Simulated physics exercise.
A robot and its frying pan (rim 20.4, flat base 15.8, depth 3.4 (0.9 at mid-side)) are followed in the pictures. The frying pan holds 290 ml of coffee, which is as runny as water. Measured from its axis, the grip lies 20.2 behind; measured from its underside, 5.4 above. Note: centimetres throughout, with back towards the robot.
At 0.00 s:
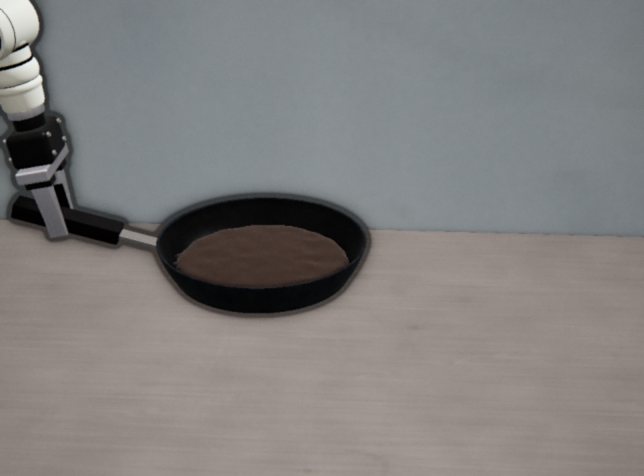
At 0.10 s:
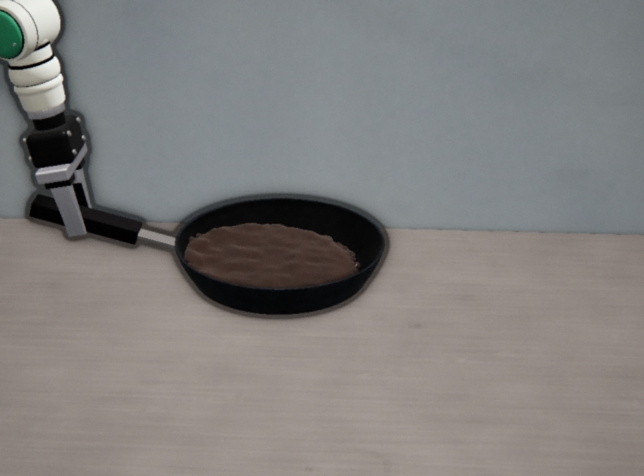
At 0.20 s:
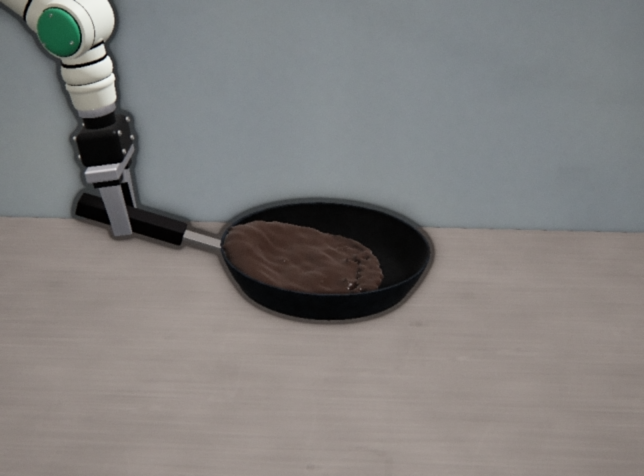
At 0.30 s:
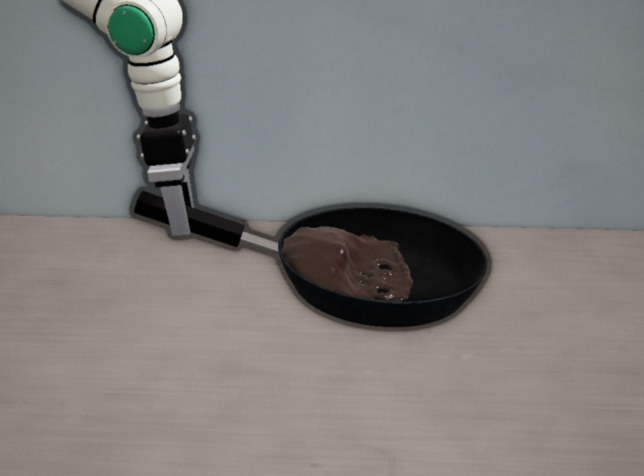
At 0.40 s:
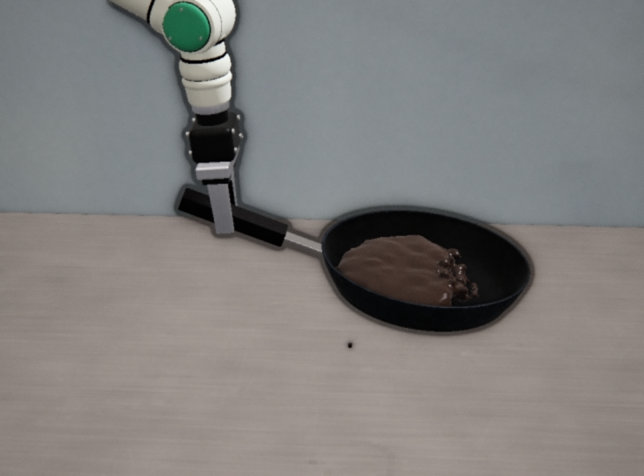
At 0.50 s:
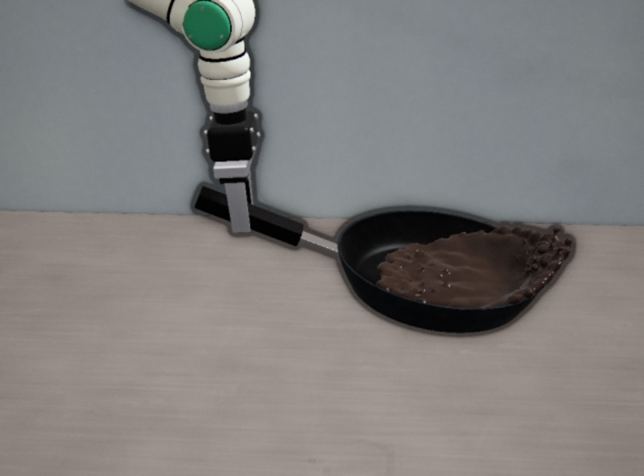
A robot arm sliding a black frying pan of brown liquid rightward, tilting it slightly as the liquid surges over the right rim.
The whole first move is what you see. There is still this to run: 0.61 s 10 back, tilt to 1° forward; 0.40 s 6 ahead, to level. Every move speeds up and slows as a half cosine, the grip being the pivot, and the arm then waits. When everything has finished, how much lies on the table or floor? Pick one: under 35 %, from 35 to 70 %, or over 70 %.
From 35 to 70 %.
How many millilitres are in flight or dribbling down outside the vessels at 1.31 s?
Roughly 0 ml.
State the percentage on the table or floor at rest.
55 %.
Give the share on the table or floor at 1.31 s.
My guess is close to 55 per cent.
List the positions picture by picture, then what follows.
Frying pan middle at (262, 257), level; upper third of the coffee around (262, 261), from x 175 to 350, top at y 225; 285 ml in the frying pan, in the first picture.
Frying pan middle at (280, 258), level; upper third of the coffee around (234, 258), from x 185 to 355, top at y 225, in the second picture.
Frying pan middle at (325, 263), tilted 2° forward; upper third of the coffee around (251, 249), from x 225 to 380, top at y 225, in the third picture.
Frying pan middle at (381, 269), tilted 5° forward; upper third of the coffee around (315, 251), from x 275 to 410, top at y 230, in the fourth picture.
Frying pan middle at (423, 273), tilted 6° forward; upper third of the coffee around (389, 268), from x 335 to 480, top at y 235, in the fifth picture.
Frying pan middle at (438, 274), tilted 7° forward; upper third of the coffee around (522, 264), from x 380 to 570, top at y 225; 270 ml in the frying pan, 15 ml in the air or running down outside, in the sixth picture.
After 0.90 s, tilted 3° forward, liquid up to 17 above the table; 160 ml on the table or floor, 130 ml in the frying pan.
After 1.31 s, level, liquid up to 16 above the table; 160 ml on the table or floor, 130 ml in the frying pan.
After 1.71 s, level, liquid up to 17 above the table; 160 ml on the table or floor, 130 ml in the frying pan.
After 2.51 s, level, liquid up to 15 above the table; 160 ml on the table or floor, 130 ml in the frying pan.
At rest, 160 ml on the table or floor, 130 ml in the frying pan. That is 55 % on the table or floor.
